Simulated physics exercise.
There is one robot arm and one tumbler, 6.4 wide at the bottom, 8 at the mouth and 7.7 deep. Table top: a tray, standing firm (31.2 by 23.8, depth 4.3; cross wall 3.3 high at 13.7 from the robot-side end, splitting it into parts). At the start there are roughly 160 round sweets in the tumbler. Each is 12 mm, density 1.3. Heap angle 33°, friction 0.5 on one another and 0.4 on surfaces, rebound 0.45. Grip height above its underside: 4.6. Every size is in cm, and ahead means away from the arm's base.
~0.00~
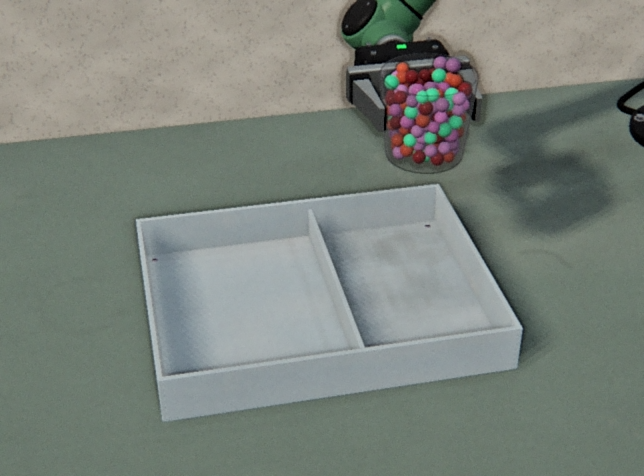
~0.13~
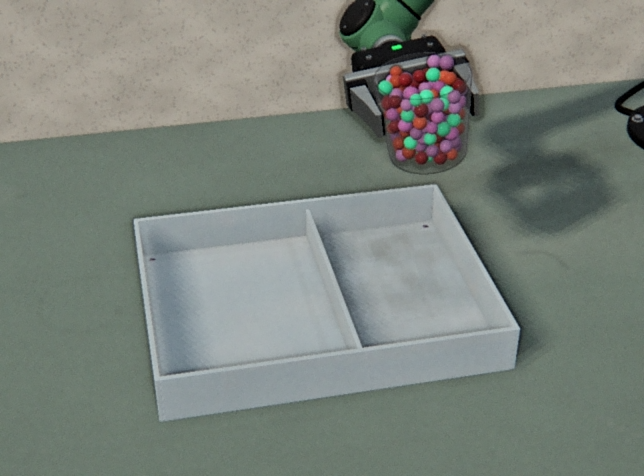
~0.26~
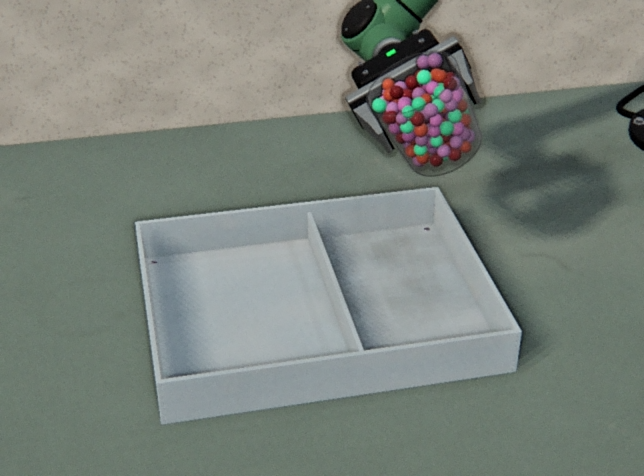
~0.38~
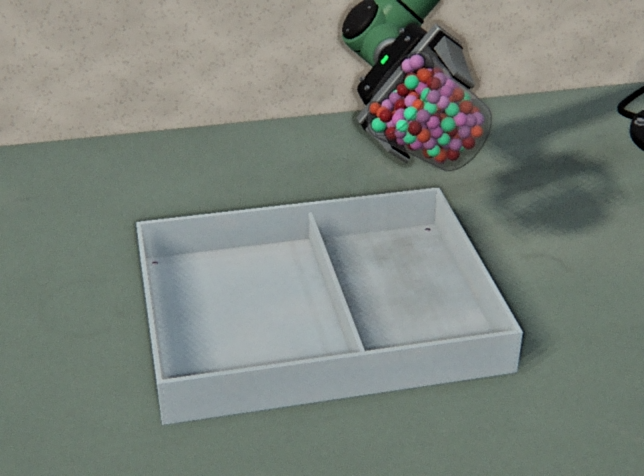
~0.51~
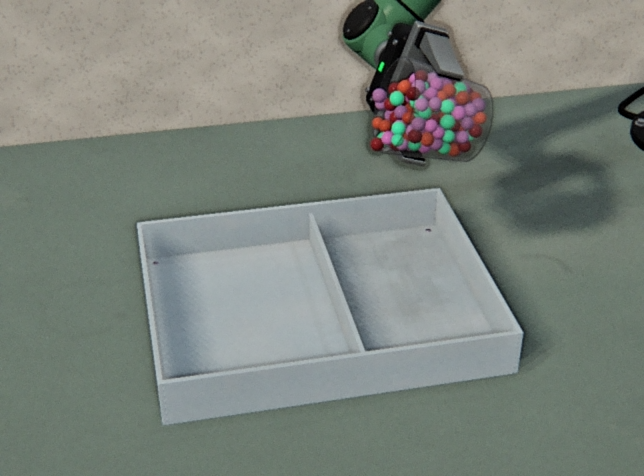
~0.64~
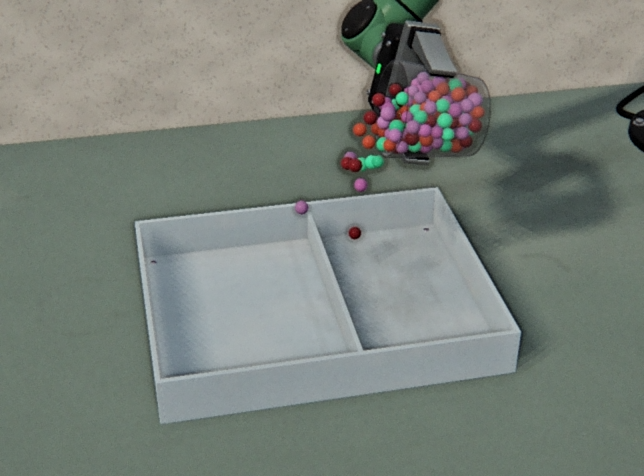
A robot arm held a clear tumbler full of colourful round sweets behind an empty, divided grey tray, tilted it steadily over to the left until it lay nearly sideways, and a few sweets tumbled out.
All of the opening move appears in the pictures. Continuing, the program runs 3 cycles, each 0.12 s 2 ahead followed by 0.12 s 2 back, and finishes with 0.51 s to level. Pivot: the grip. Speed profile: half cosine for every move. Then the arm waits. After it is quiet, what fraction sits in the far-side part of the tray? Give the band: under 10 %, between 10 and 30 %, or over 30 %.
Band: Over 30 %.
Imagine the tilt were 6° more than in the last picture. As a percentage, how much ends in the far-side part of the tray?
Roughly 50 percent.
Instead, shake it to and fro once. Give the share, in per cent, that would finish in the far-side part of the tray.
It would be near 25 per cent.
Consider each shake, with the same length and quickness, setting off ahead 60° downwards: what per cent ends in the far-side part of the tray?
I'd say close to 20 per cent.
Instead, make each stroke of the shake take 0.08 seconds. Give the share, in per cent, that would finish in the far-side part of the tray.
It would be near 55 per cent.
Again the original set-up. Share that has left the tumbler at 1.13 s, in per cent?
About 45 per cent so far.
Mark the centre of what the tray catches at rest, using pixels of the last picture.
Centre estimate: Around (284, 307).
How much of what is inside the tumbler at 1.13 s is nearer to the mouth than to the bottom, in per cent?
I'd guess about 50 percent of it.
After 1.13 s, tilted 78° forward, highest piece 21 above the table; 89 in the tumbler, 42 in the far-side part, 16 in the robot-side part, 17 in flight or on a rim.
After 1.62 s, tilted 37° forward, highest piece 22 above the table; 68 in the tumbler, 61 in the far-side part, 33 in the robot-side part, 2 in flight or on a rim.
After 2.07 s, level, highest piece 22 above the table; 68 in the tumbler, 63 in the far-side part, 33 in the robot-side part.
After 3.12 s, level, highest piece 22 above the table; 68 in the tumbler, 63 in the far-side part, 33 in the robot-side part.
In the end, 68 in the tumbler, 63 in the far-side part, 33 in the robot-side part. That is 38 % in the far-side part of the tray.
